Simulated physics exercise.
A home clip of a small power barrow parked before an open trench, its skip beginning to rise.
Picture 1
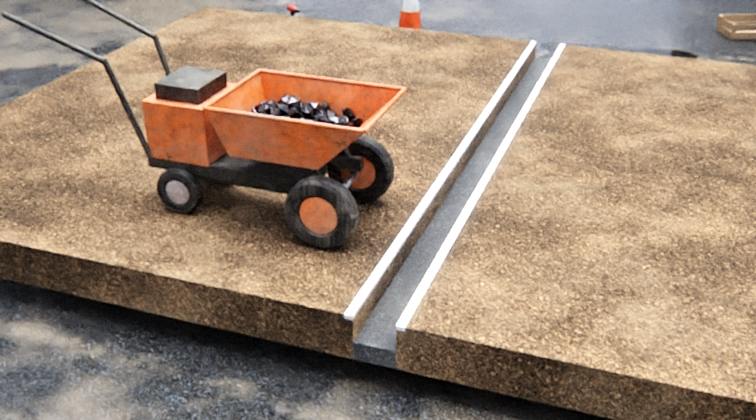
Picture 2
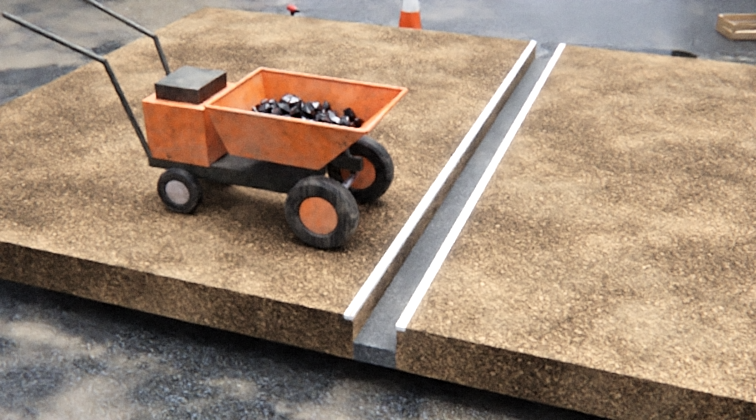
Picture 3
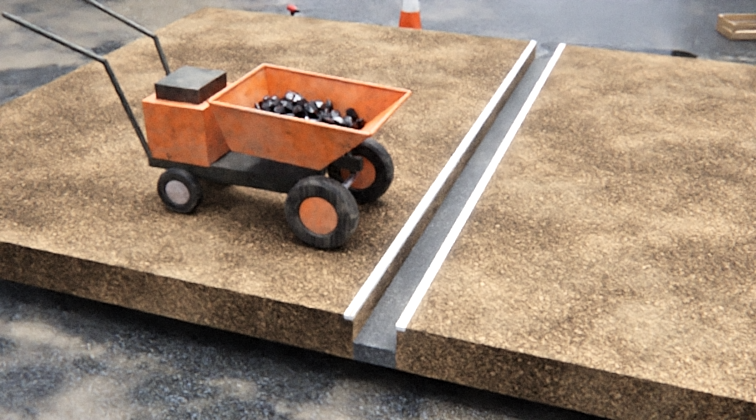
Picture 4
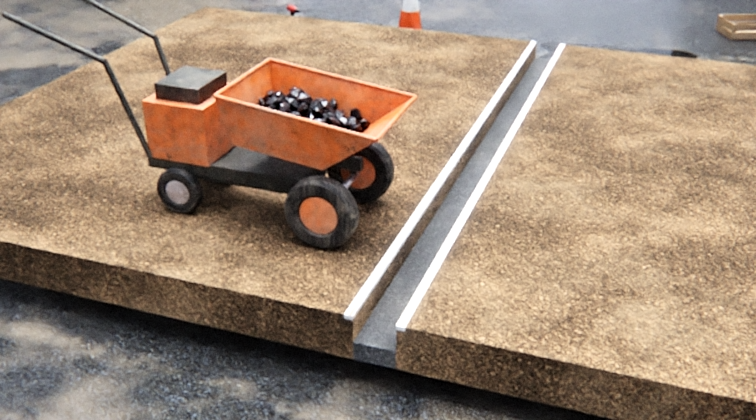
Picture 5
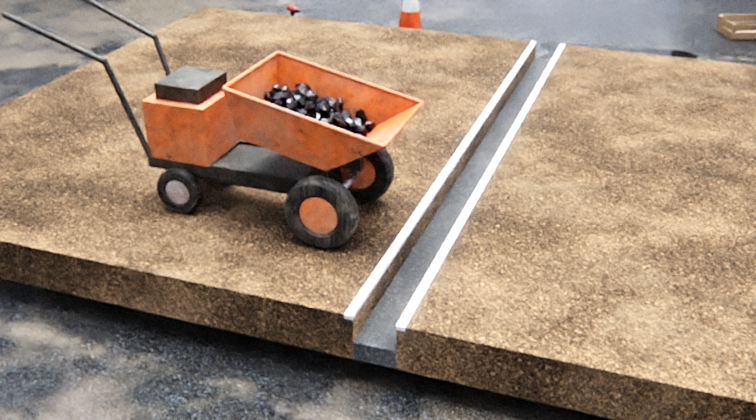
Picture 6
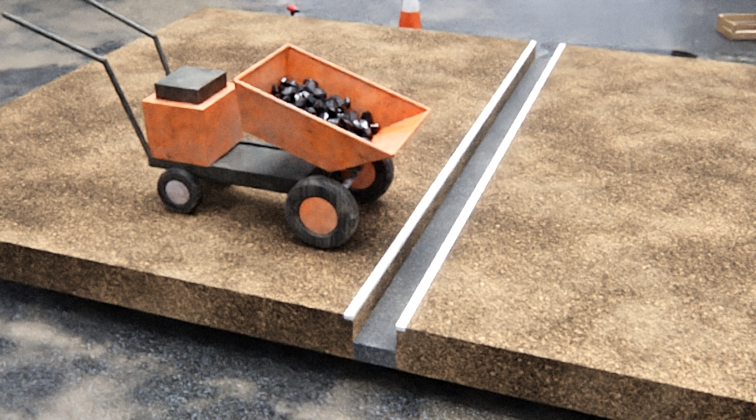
Orange skip of a small power barrow slowly tilting forward to the right, carrying black coal lumps, beside a narrow trench.
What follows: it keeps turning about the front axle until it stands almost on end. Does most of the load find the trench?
It catches less than half.
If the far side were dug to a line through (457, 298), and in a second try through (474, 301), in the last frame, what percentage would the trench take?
About 90 and 100 per cent.
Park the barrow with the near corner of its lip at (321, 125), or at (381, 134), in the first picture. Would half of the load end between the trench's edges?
One: The larger part. Two: Less than half.
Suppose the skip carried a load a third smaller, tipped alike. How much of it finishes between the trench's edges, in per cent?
Roughly 20 in a hundred.
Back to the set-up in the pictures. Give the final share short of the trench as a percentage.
Close to 0 per cent.
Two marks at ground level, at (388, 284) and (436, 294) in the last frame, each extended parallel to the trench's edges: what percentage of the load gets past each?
First some 80, then 60 per cent.
Soon, skip tipped steeply; all in the skip.
A while on, skip tipped right over; most in the skip; a stray few in or heaped over the trench; a small part beyond it.
Towards the end, skip tipped right over; about a quarter in the skip; a small part in or heaped over the trench; about two thirds beyond it.
Finally, skip tipped right over; about a quarter in the skip; a small part in or heaped over the trench; about two thirds beyond it.
